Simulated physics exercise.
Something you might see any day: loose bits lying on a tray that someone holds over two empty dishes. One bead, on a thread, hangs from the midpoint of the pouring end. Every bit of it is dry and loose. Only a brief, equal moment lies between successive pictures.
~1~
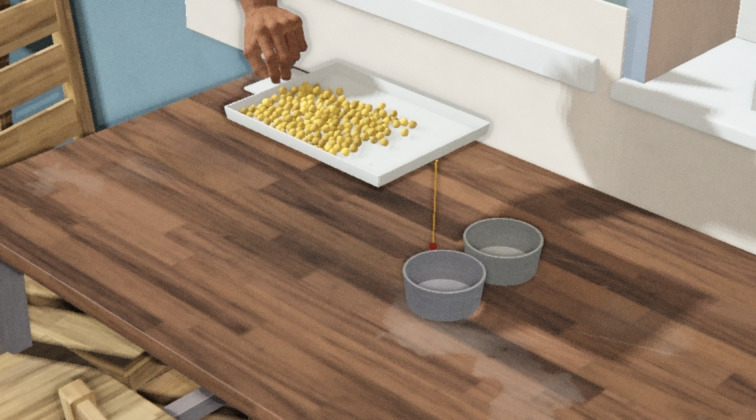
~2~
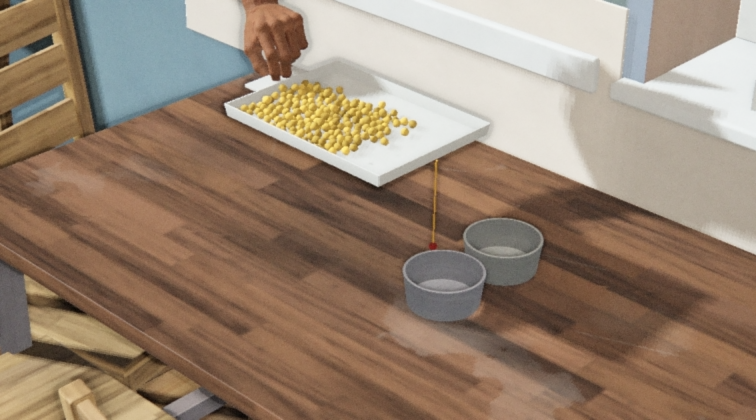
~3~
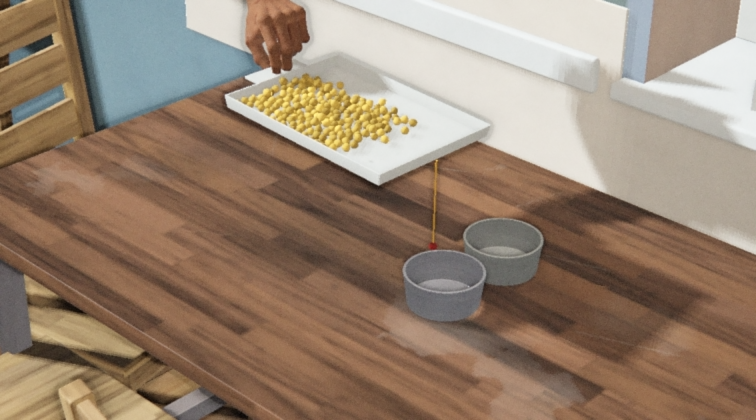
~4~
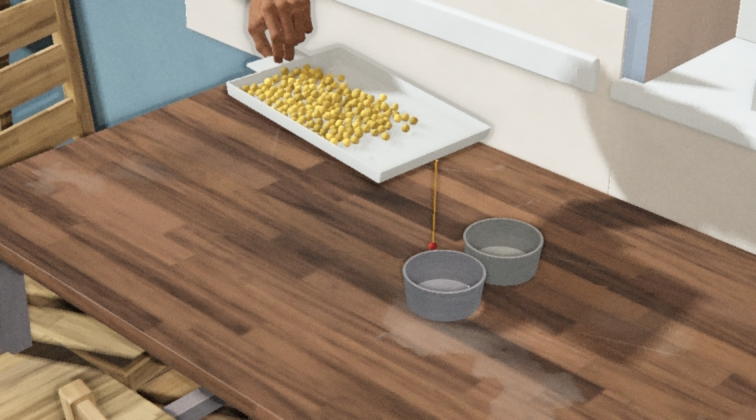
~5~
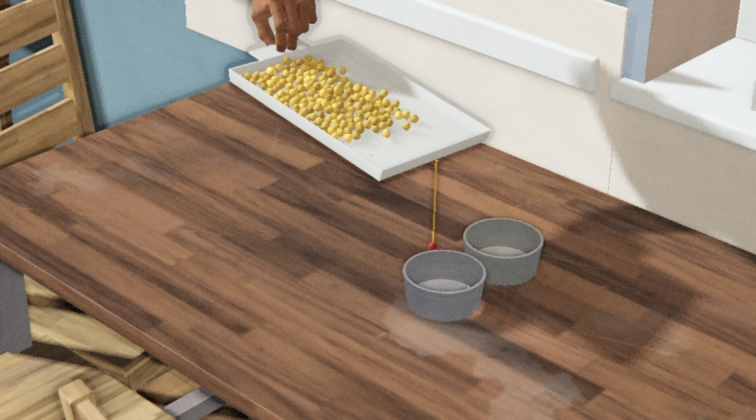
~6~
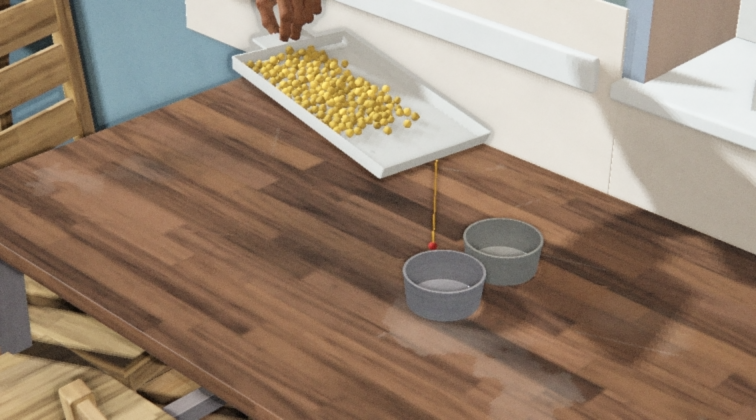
A brown hand slowly raises the far left end of a white tray, tilting it gradually toward its near right end, while the yellow corn balls stay heaped together on it. The tray is above a brown wooden table, seen from above at an angle, beside a pale wall and wooden chair. A small red bead hangs from the tray near two empty grey dishes, and the view stays still.
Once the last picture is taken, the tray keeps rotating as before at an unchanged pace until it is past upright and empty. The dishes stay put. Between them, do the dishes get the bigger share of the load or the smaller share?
Result: Mostly caught.
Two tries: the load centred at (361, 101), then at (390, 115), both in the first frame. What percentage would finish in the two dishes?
60 % and 70 %.
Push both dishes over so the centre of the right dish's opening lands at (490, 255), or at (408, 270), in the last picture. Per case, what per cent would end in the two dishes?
About 60 per cent, then about 0 per cent.
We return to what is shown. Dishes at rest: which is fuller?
I'd say more ends in the right-side one.
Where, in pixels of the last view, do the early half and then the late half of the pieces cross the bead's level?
Early-half point (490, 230); late-half point (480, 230).
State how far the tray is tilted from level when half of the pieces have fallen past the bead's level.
Close to 110 degrees, I reckon.
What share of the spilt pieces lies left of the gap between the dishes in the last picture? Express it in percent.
Near 40 in a hundred.
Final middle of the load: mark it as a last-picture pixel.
(494, 265).
Just after the last frame, tray tipped steeply; almost all on the tray; just a few in the right dish; just a few outside both; just a few in the air.
A moment on, tray tipped right over; the larger part on the tray; just a few in the left dish; about a tenth in the right dish; about a tenth outside both; just a few in the air.
Further on, tray tipped past a quarter turn; about a tenth in the left dish; roughly half in the right dish; roughly a third outside both.
When it is over, tray tipped past a quarter turn; about a tenth in the left dish; roughly half in the right dish; roughly a third outside both.
